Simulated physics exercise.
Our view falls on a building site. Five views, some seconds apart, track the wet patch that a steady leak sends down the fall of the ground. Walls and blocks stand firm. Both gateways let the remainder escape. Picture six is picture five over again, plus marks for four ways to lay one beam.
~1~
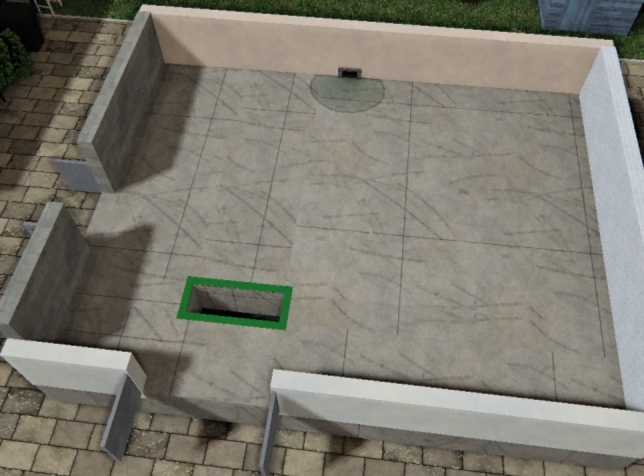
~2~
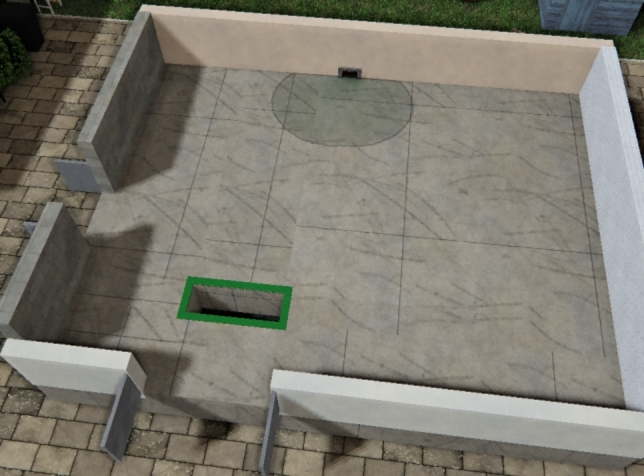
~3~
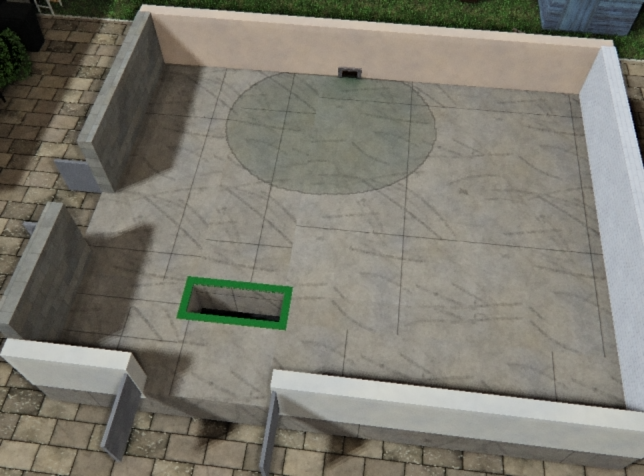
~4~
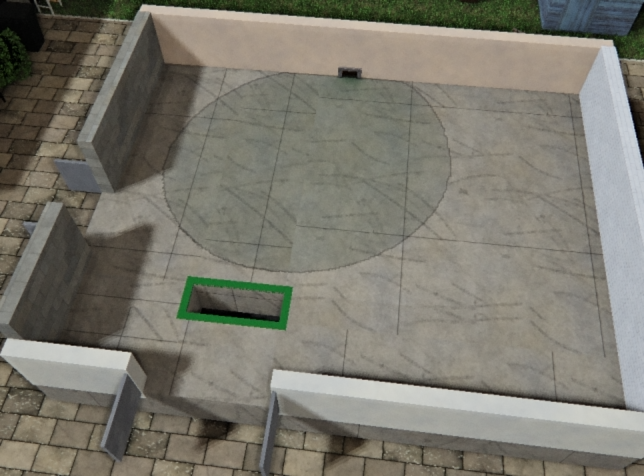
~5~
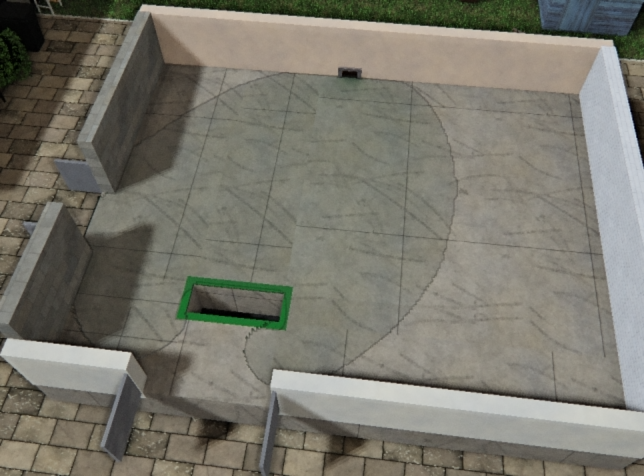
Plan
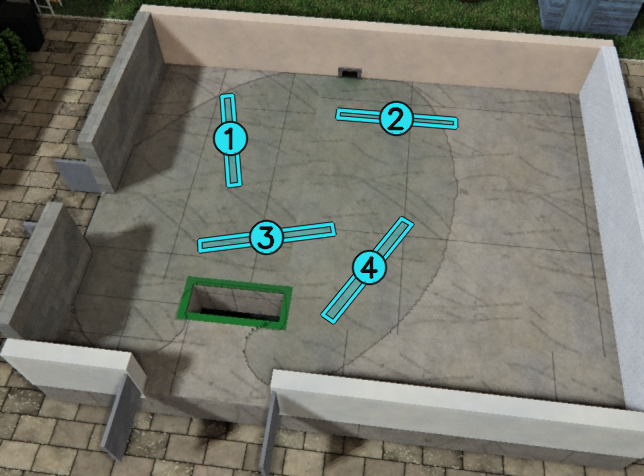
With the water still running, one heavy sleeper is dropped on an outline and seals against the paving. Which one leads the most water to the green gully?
Choose 1.
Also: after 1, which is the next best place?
That is place 4.
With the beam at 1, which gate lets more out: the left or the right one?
The right gate.
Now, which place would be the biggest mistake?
3 it is.
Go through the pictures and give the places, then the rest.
Outfall at (350, 73); green gully at (235, 303); open gate at (104, 222); open gate at (212, 384); front seen at (328, 104), 2 % of the ground wet; green gully still dry, in the first picture.
Front seen at (368, 143), 7 % of the ground wet; green gully still dry, in the second picture.
Front seen at (281, 183), 17 % of the ground wet; green gully still dry, in the third picture.
Front seen at (233, 256), 32 % of the ground wet; green gully still dry, in the fourth picture.
Front seen at (93, 326), 49 % of the ground wet; green gully taking water, in the fifth picture.
On the marked copy, 1 from (227, 95) to (234, 185); 2 from (338, 113) to (455, 123); 3 from (199, 245) to (332, 229); 4 from (328, 318) to (406, 221).
With 1, about 60 % of the stream goes into the green gully, about 39 % out by the gates.
With 2, about 24 % of the stream goes into the green gully, about 75 % out by the gates.
With 3, about 13 % of the stream goes into the green gully, about 87 % out by the gates.
With 4, about 45 % of the stream goes into the green gully, about 55 % out by the gates.
